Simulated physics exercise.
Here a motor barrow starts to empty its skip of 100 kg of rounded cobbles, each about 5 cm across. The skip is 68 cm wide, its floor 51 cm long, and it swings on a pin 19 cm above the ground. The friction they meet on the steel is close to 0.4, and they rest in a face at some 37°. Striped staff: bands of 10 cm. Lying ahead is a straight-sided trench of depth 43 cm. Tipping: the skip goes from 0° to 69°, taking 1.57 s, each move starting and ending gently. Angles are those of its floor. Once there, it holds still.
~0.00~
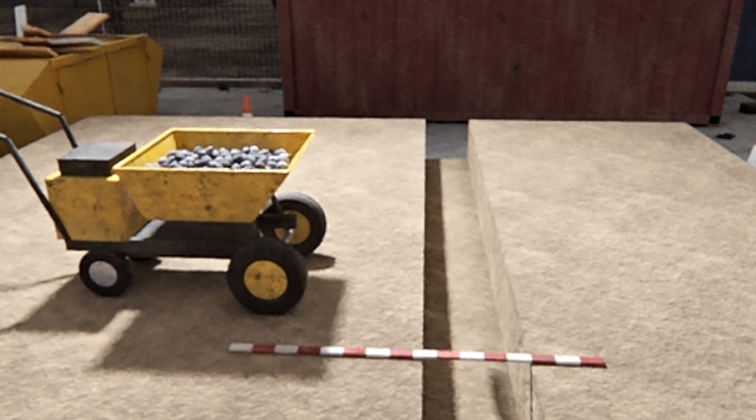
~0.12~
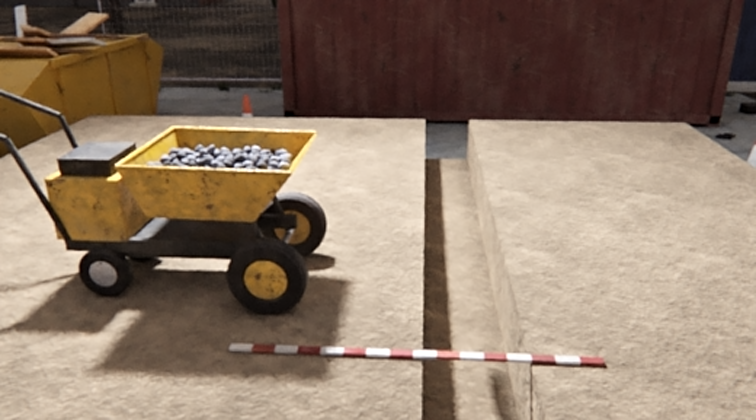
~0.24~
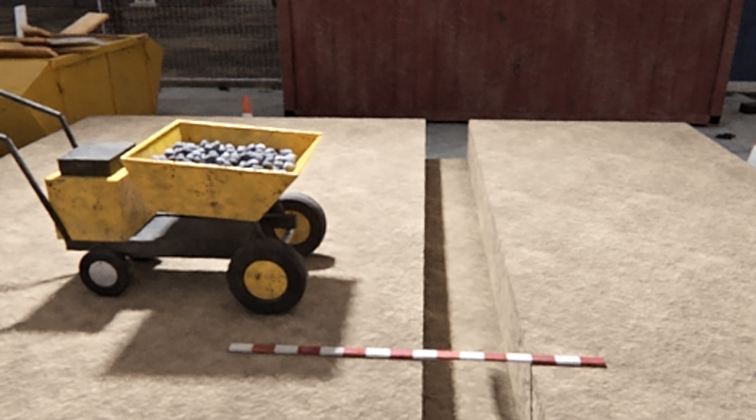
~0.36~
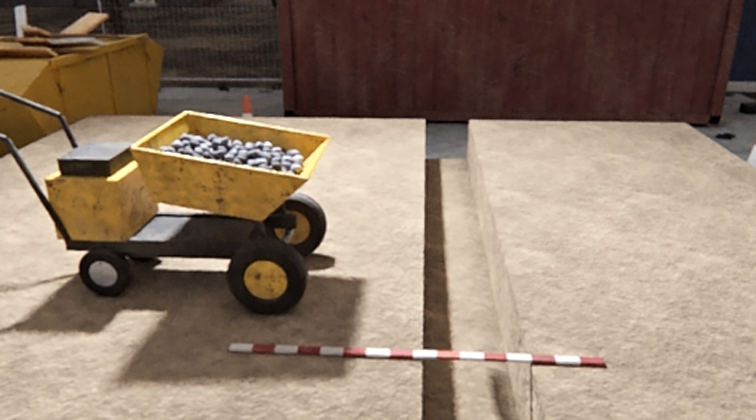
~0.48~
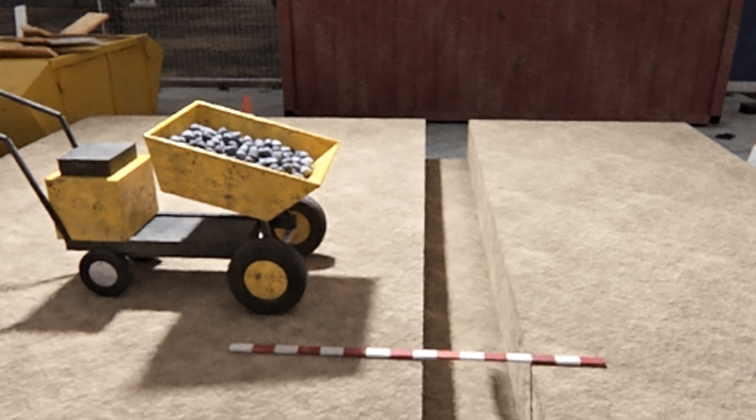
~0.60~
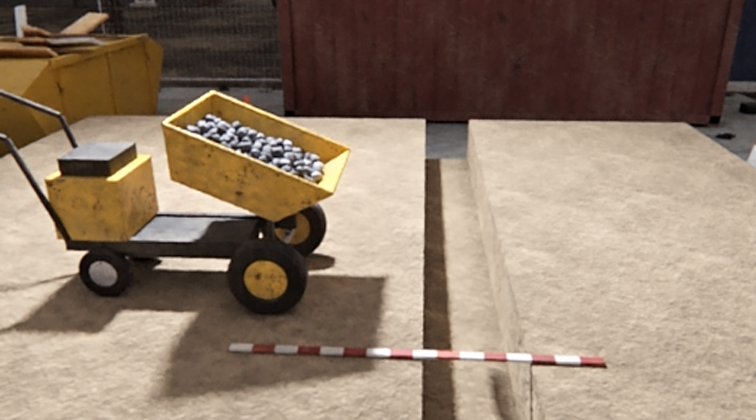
A sandy work yard with a straight-sided trench is seen from the side and slightly above, with a dark red container and mesh fence behind. A worn yellow motor barrow loaded with grey rounded cobbles stands left of the trench, near a red-and-white striped staff lying across it. The skip tilts gradually towards the right, its rear rising, while the wheels and camera stay still.
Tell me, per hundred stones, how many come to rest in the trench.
80 per hundred.
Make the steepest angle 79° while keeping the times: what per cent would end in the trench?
Then roughly 80 percent.
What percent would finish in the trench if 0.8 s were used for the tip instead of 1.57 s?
Roughly 85 per cent would.
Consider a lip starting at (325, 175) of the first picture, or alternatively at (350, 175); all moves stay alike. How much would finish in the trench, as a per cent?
Near 100 then near 100 percent.
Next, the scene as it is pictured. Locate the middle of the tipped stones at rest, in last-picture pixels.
I'd point to around (459, 346).
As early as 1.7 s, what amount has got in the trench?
Roughly 20% by that time.
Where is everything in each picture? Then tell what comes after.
In the first frame, lip at (289, 173), floor tilted 0°, highest stones at (216, 156).
In the second frame, the skip is at 1°, its lip at (291, 174); the top of the load is at (218, 155); the stones move at 0.2 m/s on average.
In the third frame, lip at (298, 176), floor tilted 4°, highest stones at (200, 149); the stones move at 0.3 m/s on average.
In the fourth frame, the skip is at 9°, its lip at (308, 180); the top of the load is at (199, 143); the stones move at 0.4 m/s on average.
In the fifth frame, the skip is at 15°, its lip at (320, 186); the top of the load is at (210, 135); the stones move at 0.5 m/s on average.
In the sixth frame, lip at (333, 194), floor tilted 23°, highest stones at (213, 126); the stones move at 0.6 m/s on average.
After 1.2 s the floor is at 58°; 100 % in the skip; the foremost stones are at (378, 221).
After 1.7 s the floor is at 69°; 62 % in the skip, 19 % short of the trench, 19 % in the trench; the foremost stones are at (480, 345).
After 2.0 s the floor is at 69°; 27 % in the skip, 22 % short of the trench, 51 % in the trench; the foremost stones are at (504, 362).
After 4.0 s the floor is at 69°; 0 % in the skip, 20 % short of the trench, 80 % in the trench; the foremost stones are at (504, 359).
